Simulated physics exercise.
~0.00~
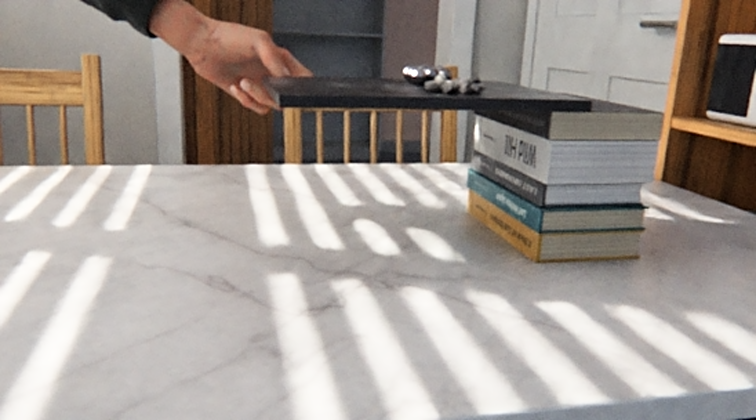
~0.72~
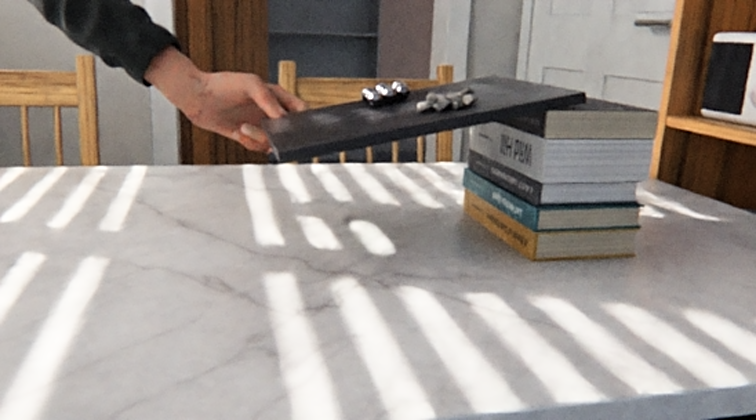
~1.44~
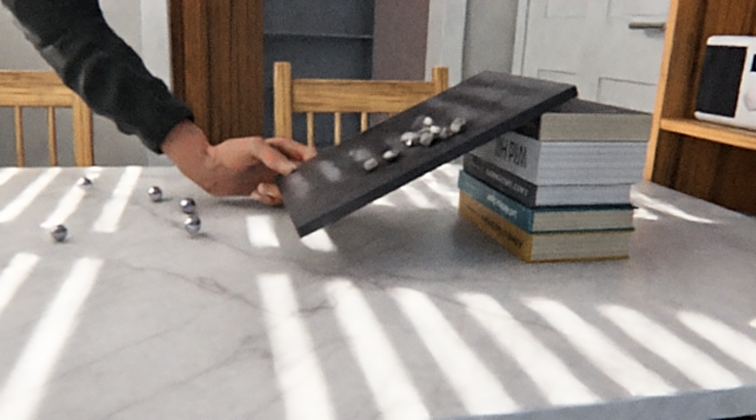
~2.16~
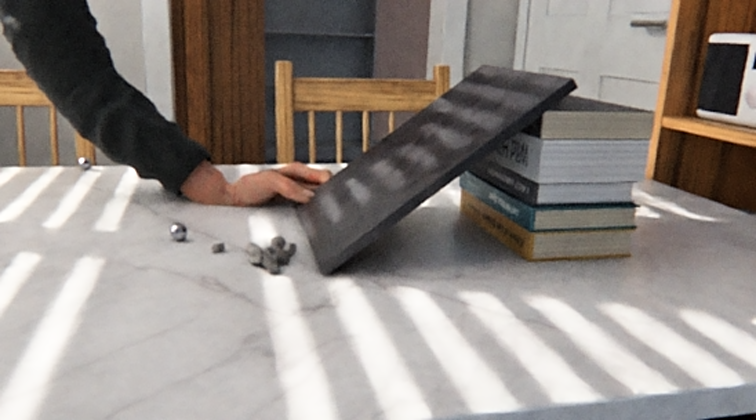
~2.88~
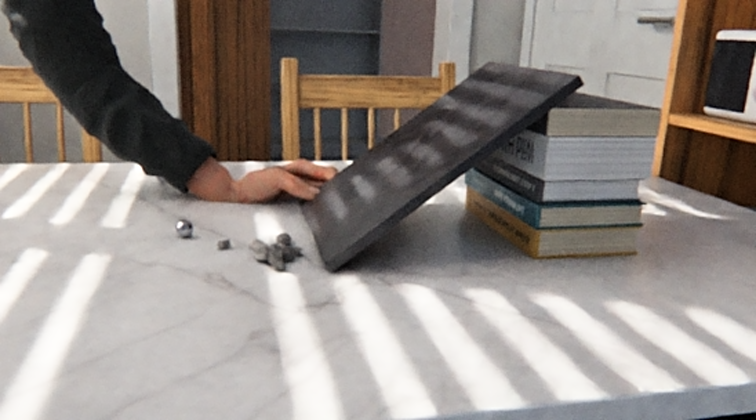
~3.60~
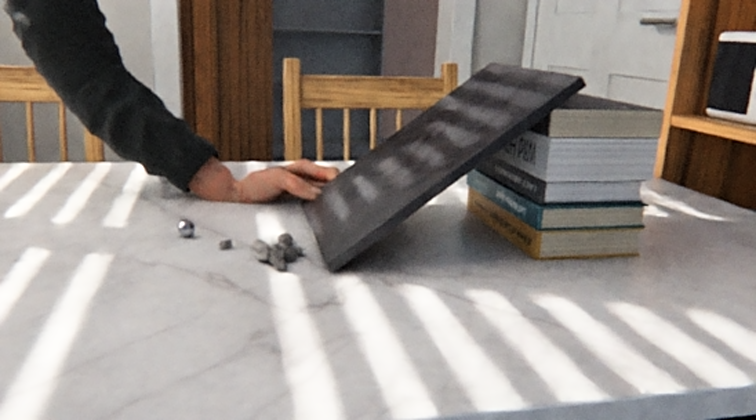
On a marble table, a hand lowers a board's left end, spilling silver balls and grey pebbles.
